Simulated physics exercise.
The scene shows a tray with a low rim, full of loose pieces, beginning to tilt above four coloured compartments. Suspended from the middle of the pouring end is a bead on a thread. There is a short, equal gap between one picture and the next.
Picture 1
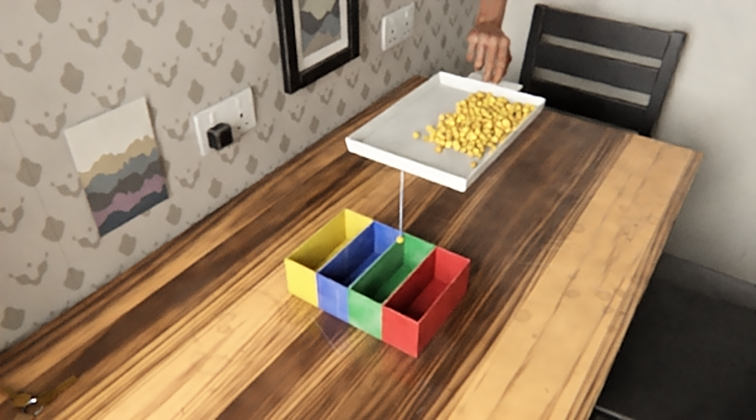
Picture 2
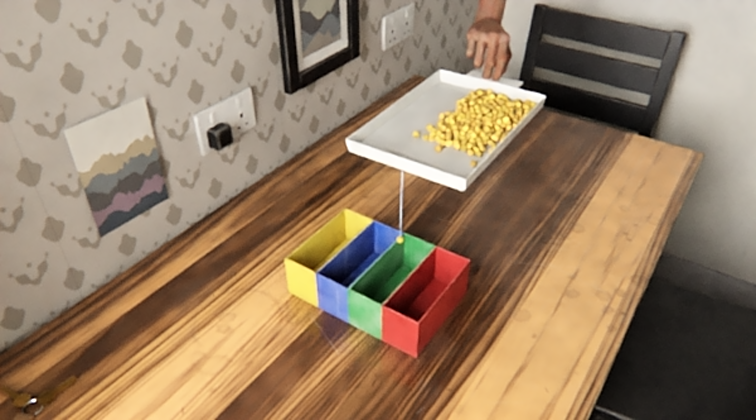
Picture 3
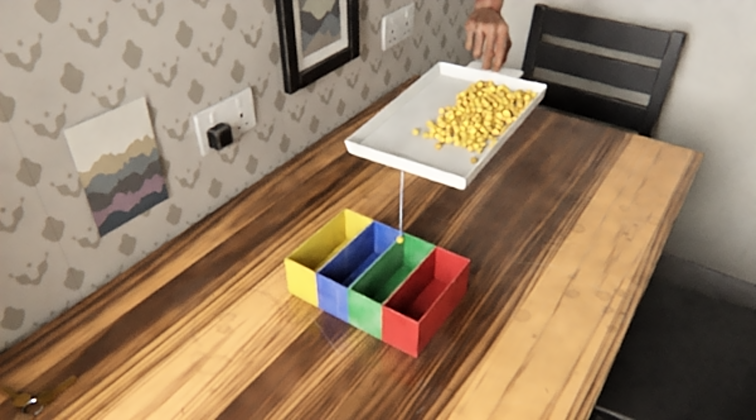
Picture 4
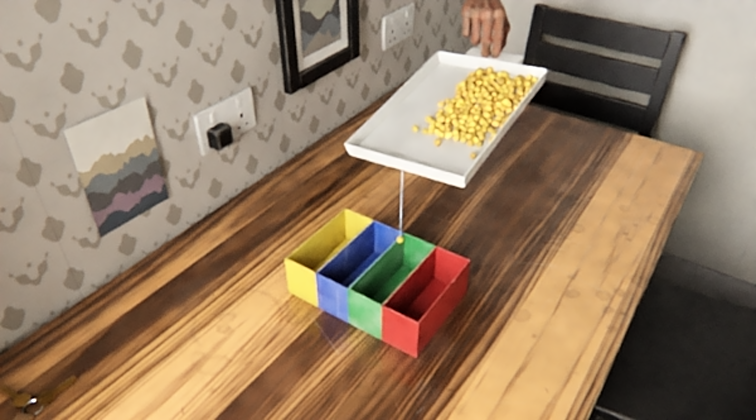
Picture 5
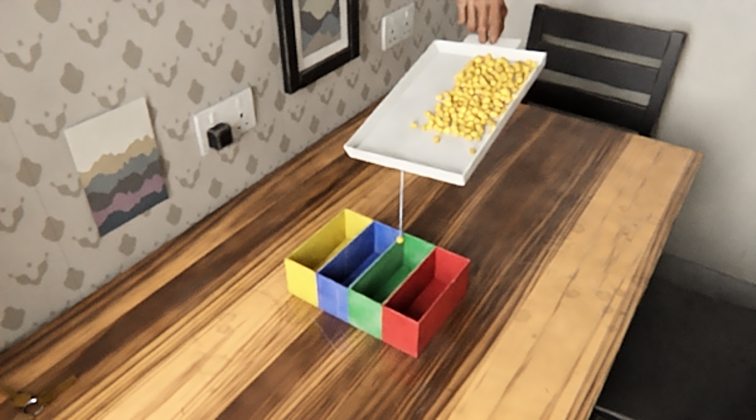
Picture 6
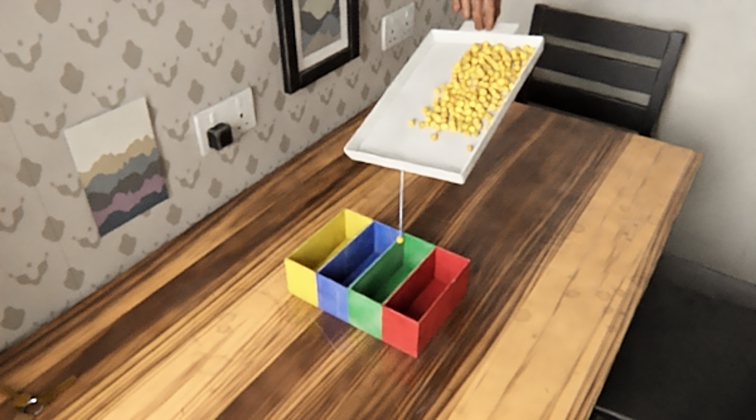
On a striped wooden table beside a patterned wall with sockets and pinned artwork, seen from above at an angle, a black chair stands behind. A white tray heaped with yellow puffed pieces sits above a box of yellow, blue, green and red compartments, a small bead hanging beneath its near edge. A hand slowly raises the tray's far end, tilting it steadily, while the camera stays still.
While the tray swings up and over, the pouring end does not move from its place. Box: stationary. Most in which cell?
Yellow cell.
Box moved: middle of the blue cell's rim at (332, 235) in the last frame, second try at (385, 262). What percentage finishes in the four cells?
90 % for the first, 60 % for the second.
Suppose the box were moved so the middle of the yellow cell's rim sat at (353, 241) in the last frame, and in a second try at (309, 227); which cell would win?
The first time it is that yellow cell, and the second time it is the cell in blue.
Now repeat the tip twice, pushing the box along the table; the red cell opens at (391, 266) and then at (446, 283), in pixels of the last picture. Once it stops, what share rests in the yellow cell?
The first position comes out at 10 per cent, the other at 50 per cent.
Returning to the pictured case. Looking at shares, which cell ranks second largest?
The blue one.
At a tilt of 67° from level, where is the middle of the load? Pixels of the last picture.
I'd mark it close to (373, 148).
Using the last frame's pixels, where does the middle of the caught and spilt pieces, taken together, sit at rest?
Near (333, 275).
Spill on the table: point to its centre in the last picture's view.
Estimate: Around (238, 286).
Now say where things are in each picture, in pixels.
In the first frame, corners of the pouring end near (349, 138) and (465, 178), level; middle of the load near (480, 119), puffed corn balls; bead on its thread near (400, 239); yellow cell near (302, 279); blue cell near (333, 295); green cell near (365, 311); red cell near (400, 328).
In the second frame, corners of the pouring end near (349, 139) and (465, 178), level; middle of the load near (480, 117).
In the third frame, corners of the pouring end near (348, 140) and (464, 177), tipped barely, lowest at the left corner; middle of the load near (480, 111).
In the fourth frame, corners of the pouring end near (347, 143) and (463, 175), tipped a little, lowest at the left corner; middle of the load near (480, 101).
In the fifth frame, corners of the pouring end near (347, 146) and (461, 174), tipped clearly, lowest at the left corner; middle of the load near (479, 91).
In the sixth frame, corners of the pouring end near (346, 148) and (459, 173), tipped clearly, lowest at the left corner; middle of the load near (476, 82); yellow cell near (302, 279); blue cell near (333, 295); green cell near (365, 311); red cell near (400, 328).
Shortly afterwards, tray tipped steeply; all but a few on the tray; a little falling or outside the box.
Next, tray tipped past a quarter turn; near half on the tray; near a quarter in the yellow cell; a little in the blue cell; only a few in the green cell; a little falling or outside the box.
Some moments later, tray tipped past a quarter turn; near half in the yellow cell; near a quarter in the blue cell; a little in the green cell; a little falling or outside the box.
In the end, tray tipped past a quarter turn; near half in the yellow cell; near a quarter in the blue cell; a little in the green cell; none at all in the red cell; a little outside the box.
